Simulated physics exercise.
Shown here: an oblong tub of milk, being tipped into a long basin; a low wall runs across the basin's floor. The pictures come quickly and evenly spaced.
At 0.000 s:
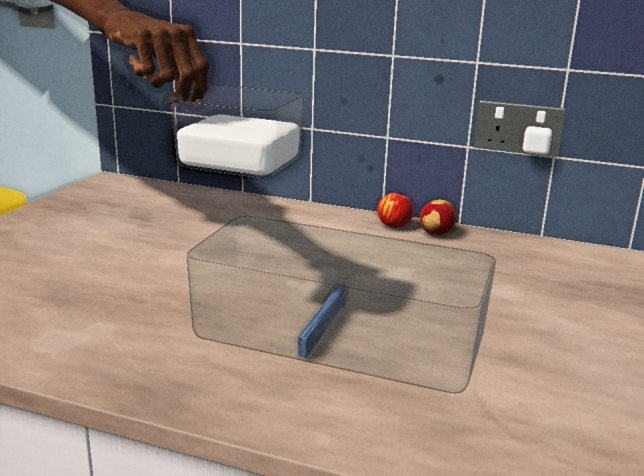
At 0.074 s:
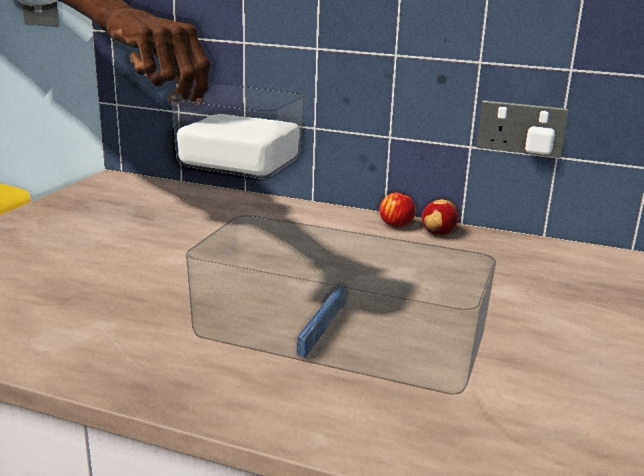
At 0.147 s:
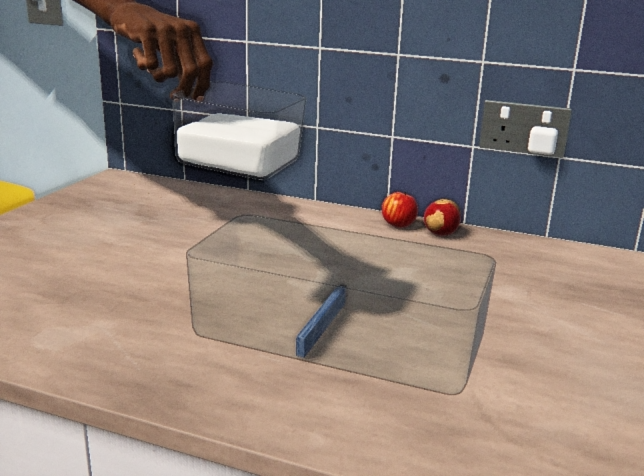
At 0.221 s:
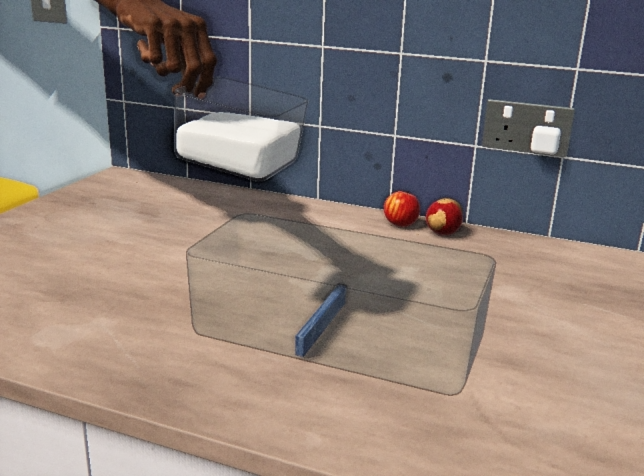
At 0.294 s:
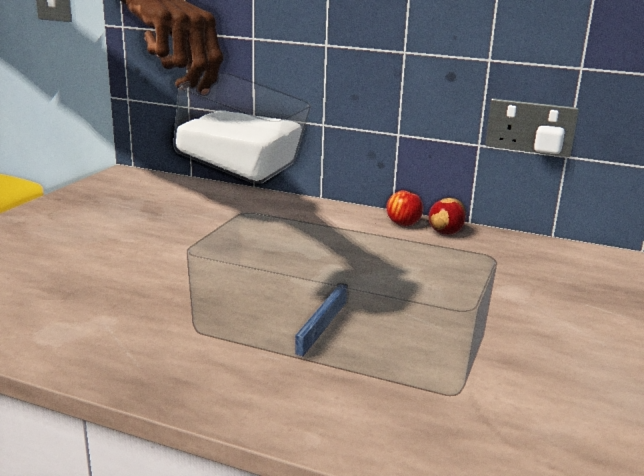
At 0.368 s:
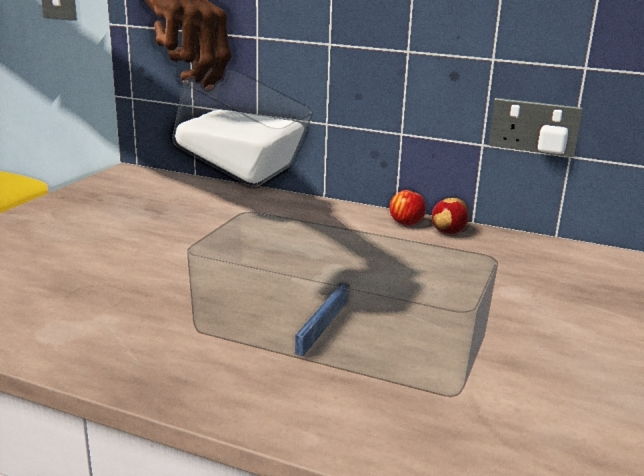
A hand above a clear tub of white milk gradually tilting it rightward over a long transparent basin on a wooden countertop.
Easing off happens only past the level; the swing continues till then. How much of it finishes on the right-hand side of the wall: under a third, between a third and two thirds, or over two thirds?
Between a third and two thirds.
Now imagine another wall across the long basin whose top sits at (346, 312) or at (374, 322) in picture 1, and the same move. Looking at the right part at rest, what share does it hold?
It works out to around 15 per cent for the first and around 15 per cent for the second.
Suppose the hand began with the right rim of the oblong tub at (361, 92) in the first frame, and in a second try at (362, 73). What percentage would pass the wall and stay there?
In turn 90 % and 90 %.
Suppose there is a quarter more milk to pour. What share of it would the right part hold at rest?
It comes to around 65 percent.
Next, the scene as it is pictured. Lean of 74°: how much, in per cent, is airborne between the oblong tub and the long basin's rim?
I'd put it at roughly 30 percent of it.
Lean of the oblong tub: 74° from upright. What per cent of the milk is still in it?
Near 55 percent is still in there.
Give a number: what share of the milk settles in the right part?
Share approx. 55 per cent.
Then, 0.82 s in, the tilt is 74° and 57 per cent is still to pour, 2 is left of the wall and 10 right of it.
Then, 1.14 s in, the tilt is 106° and 10 per cent is still to pour, 26 is left of the wall and 53 right of it.
Then, 1.49 s in, the tilt is 113° and 0 per cent is still to pour, 45 is left of the wall and 54 right of it.
Then, 1.86 s in, the tilt is 113° and 0 per cent is still to pour, 45 is left of the wall and 55 right of it.
Finally, 45 per cent lies left of the wall, 55 right of it and 1 outside.
